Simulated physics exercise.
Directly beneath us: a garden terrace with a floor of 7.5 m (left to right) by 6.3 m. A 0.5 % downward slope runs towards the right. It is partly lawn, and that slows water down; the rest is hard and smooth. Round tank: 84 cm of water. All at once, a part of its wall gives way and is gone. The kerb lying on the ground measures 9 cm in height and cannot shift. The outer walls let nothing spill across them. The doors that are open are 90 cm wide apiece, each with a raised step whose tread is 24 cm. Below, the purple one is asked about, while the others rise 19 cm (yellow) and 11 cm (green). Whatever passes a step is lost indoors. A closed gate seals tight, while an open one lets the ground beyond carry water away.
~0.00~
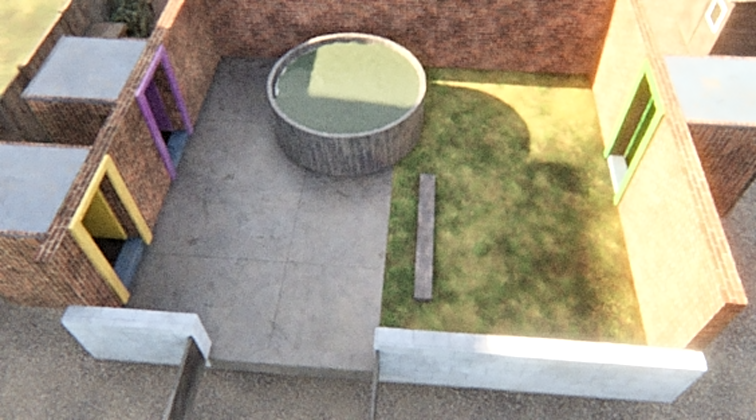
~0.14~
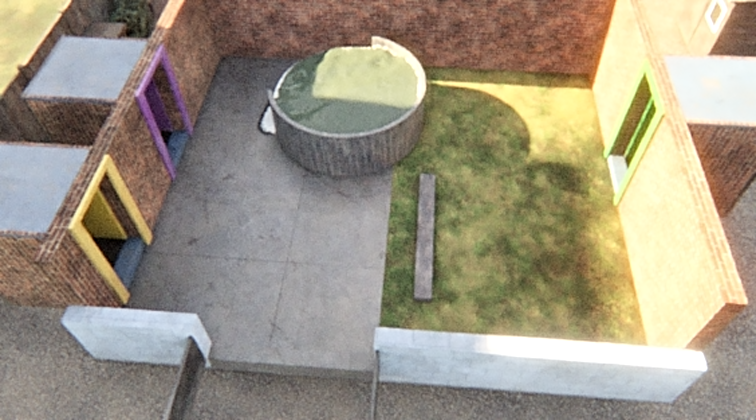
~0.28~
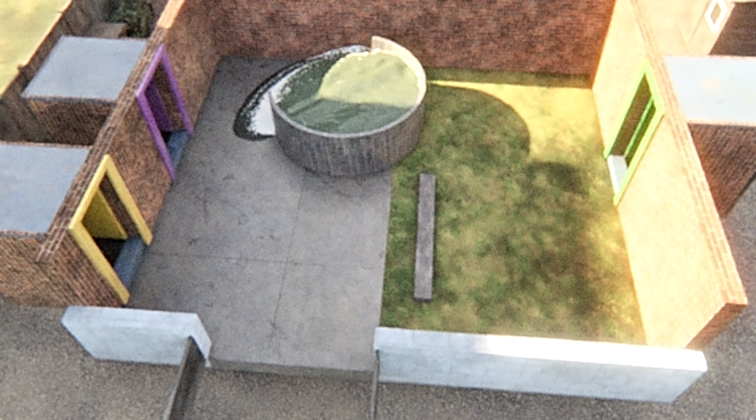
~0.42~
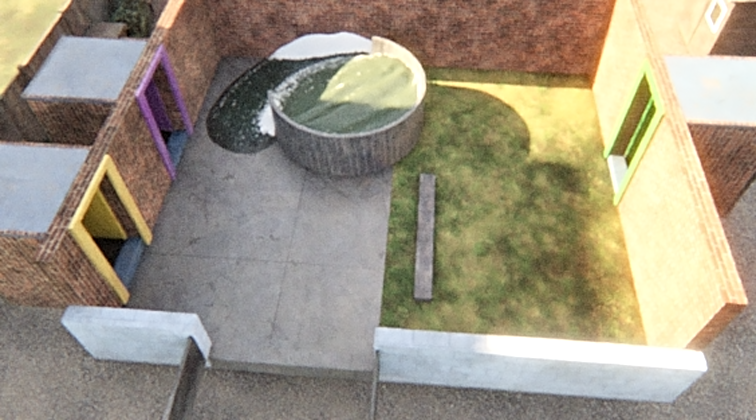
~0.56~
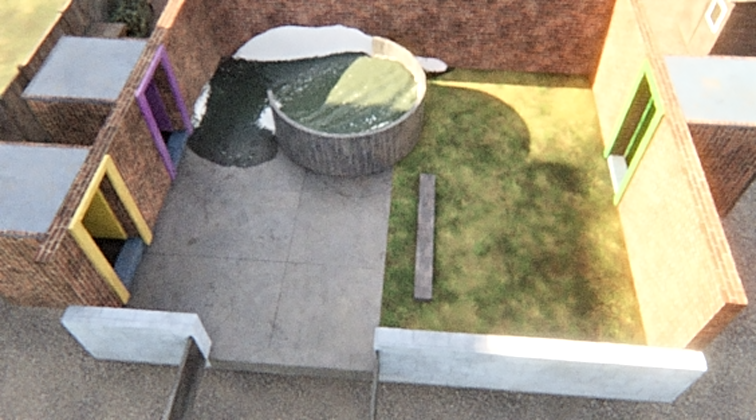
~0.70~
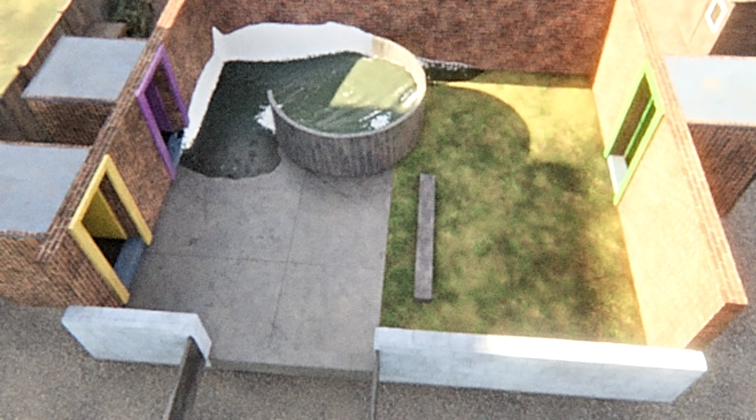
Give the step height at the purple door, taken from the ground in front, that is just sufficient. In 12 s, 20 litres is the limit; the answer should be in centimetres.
Roughly 18 cm above the ground in front.
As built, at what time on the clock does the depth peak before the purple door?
Around 2.2 seconds.
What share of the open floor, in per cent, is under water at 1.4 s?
About 20 per cent.
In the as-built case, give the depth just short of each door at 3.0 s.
Before yellow it's 11 cm, before green 0 cm, before purple 22 cm.
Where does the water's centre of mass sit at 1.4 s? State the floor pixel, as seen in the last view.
The centre of all the water is around (310, 103).
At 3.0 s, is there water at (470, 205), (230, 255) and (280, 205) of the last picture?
Point by point, the first is spared, the second awash and the third awash.
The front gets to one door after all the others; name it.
Last of all is the green door.
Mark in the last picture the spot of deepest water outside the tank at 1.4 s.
Around (228, 61).
After 1.4 s water covers 20 % of the floor, deepest (82 cm) near (228, 61); 16 cm at the purple door, 2 litres in over its 16 cm step.
After 3.0 s water covers 60 % of the floor, deepest (42 cm) near (175, 339); 22 cm at the purple door, 23 litres in over its 16 cm step.
After 12.0 s water covers 100 % of the floor, deepest (12 cm) near (341, 72); 6 cm at the purple door, 35 litres in over its 16 cm step.
At the purple door as built, the water arrived by 0.7 s and peaked near 24 cm at 2.2 s.
Run again over the same 12 s with other heights there, 31 litres in over 16.5 cm, 6 litres over 22 cm. The limit of 20 litres is kept from about 18 cm up.
